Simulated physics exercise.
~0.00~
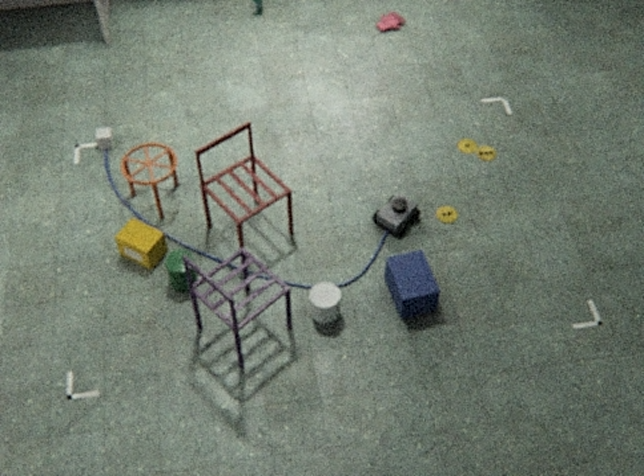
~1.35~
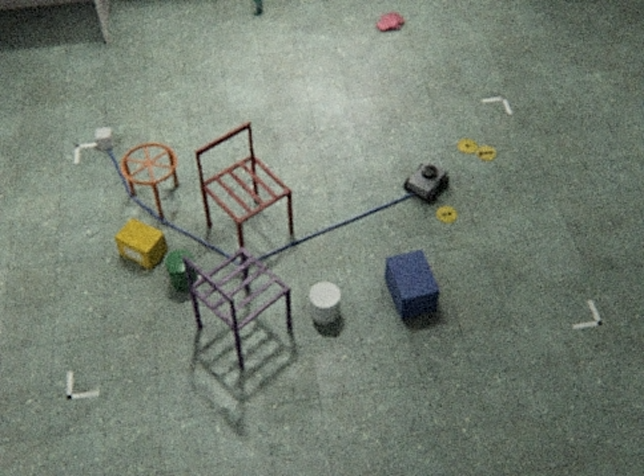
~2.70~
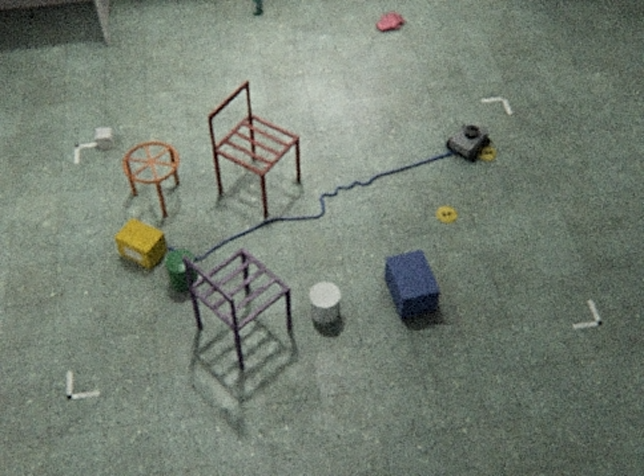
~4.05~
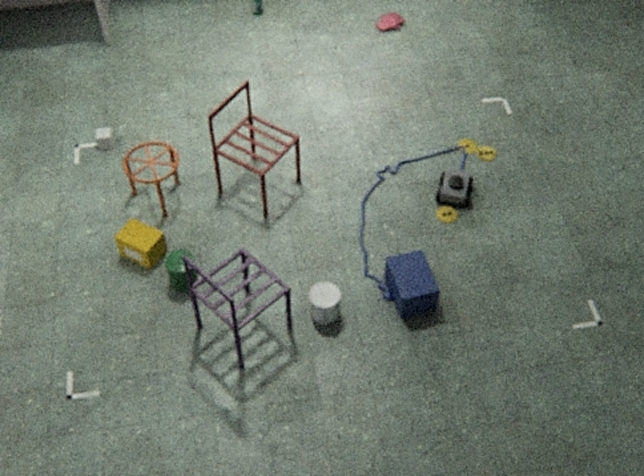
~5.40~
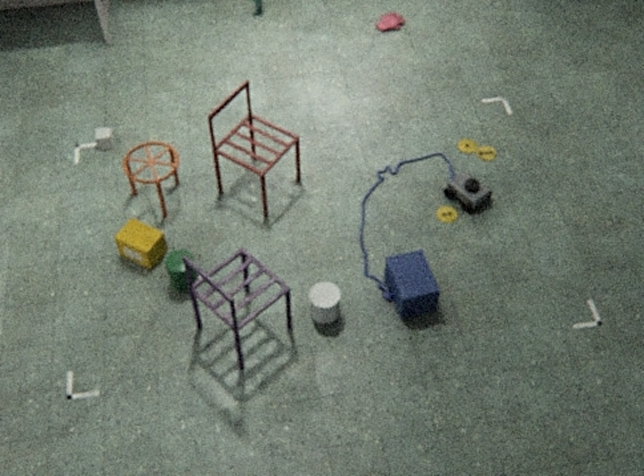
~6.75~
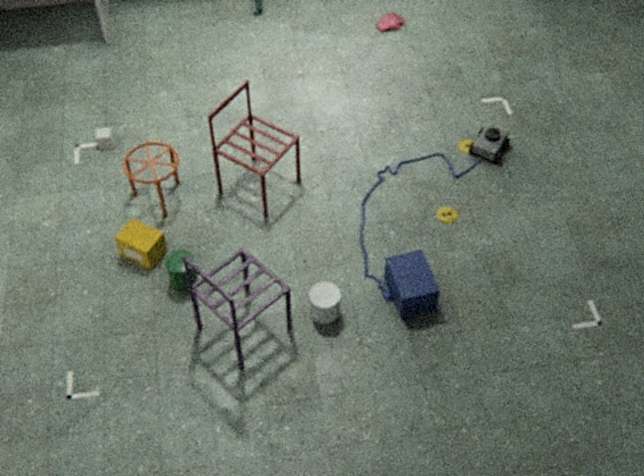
A small cart pulls its blue lead loose, shifts the red chair, and stops upper right.
